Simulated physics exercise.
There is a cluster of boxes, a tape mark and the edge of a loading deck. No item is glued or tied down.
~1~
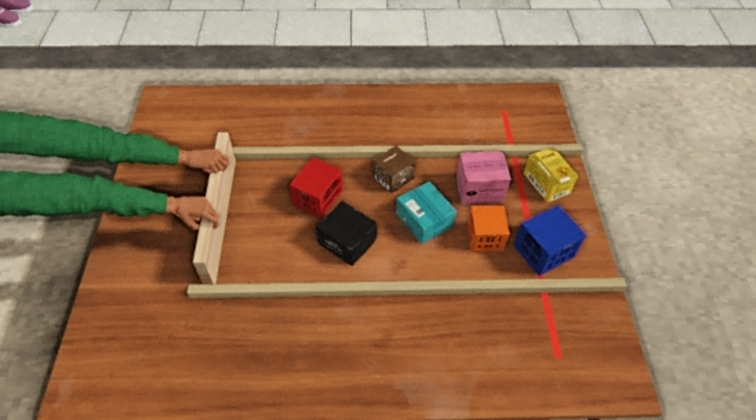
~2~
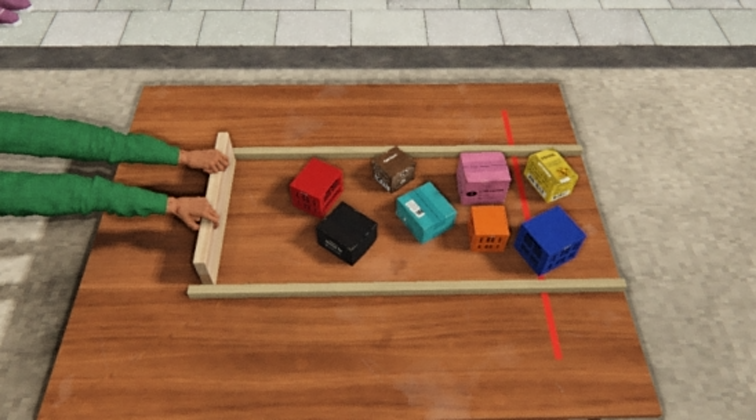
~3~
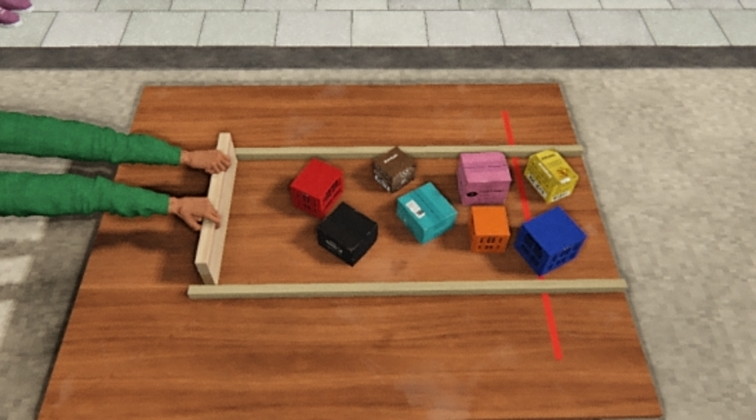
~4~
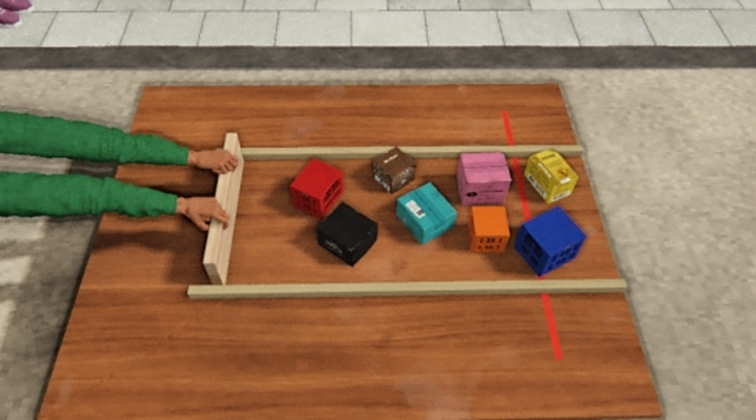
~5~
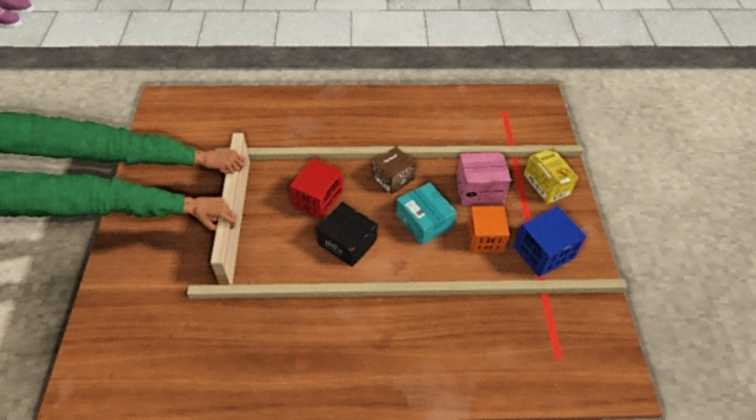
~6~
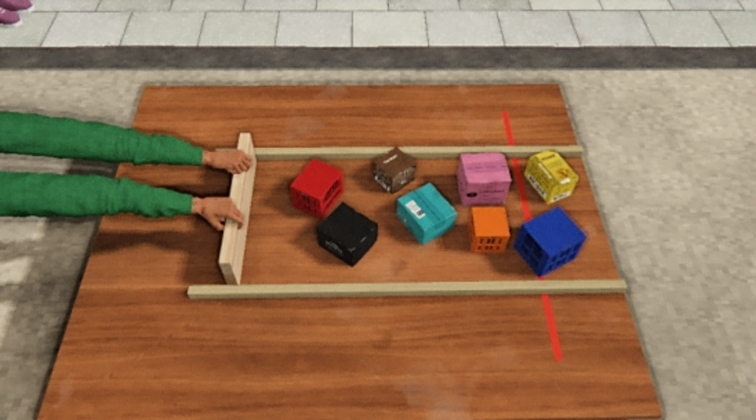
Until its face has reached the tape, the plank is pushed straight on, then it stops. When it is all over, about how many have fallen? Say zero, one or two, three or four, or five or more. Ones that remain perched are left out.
I foresee three or four drops here.
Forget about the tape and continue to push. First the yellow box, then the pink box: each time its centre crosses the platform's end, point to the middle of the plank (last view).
Middle: Roughly (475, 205); roughly (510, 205).
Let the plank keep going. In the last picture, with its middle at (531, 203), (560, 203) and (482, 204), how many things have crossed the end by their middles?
3, 6 and 1.
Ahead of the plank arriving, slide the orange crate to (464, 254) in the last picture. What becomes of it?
Lab note: From that start it stays aboard.
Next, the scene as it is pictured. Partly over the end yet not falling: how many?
The number overhanging is 2.
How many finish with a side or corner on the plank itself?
Count recorded: 2.
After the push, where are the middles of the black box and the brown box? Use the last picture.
Final spots - black box (565, 229), brown box (569, 166).
A little later, none off yet; yellow box at rest near (551, 176); blue crate at rest near (549, 242); pink box at rest near (483, 179).
Next, none off yet; yellow box at rest near (551, 176); blue crate at rest near (549, 242); pink box shifted a little near (491, 176).
Later still, none off yet; yellow box shifted about its own width near (595, 179); blue crate shifted about its own width near (596, 247); pink box shifted well along near (560, 174).
When it is over, the number that fall off is three or four; down, pink box, blue crate and yellow box.
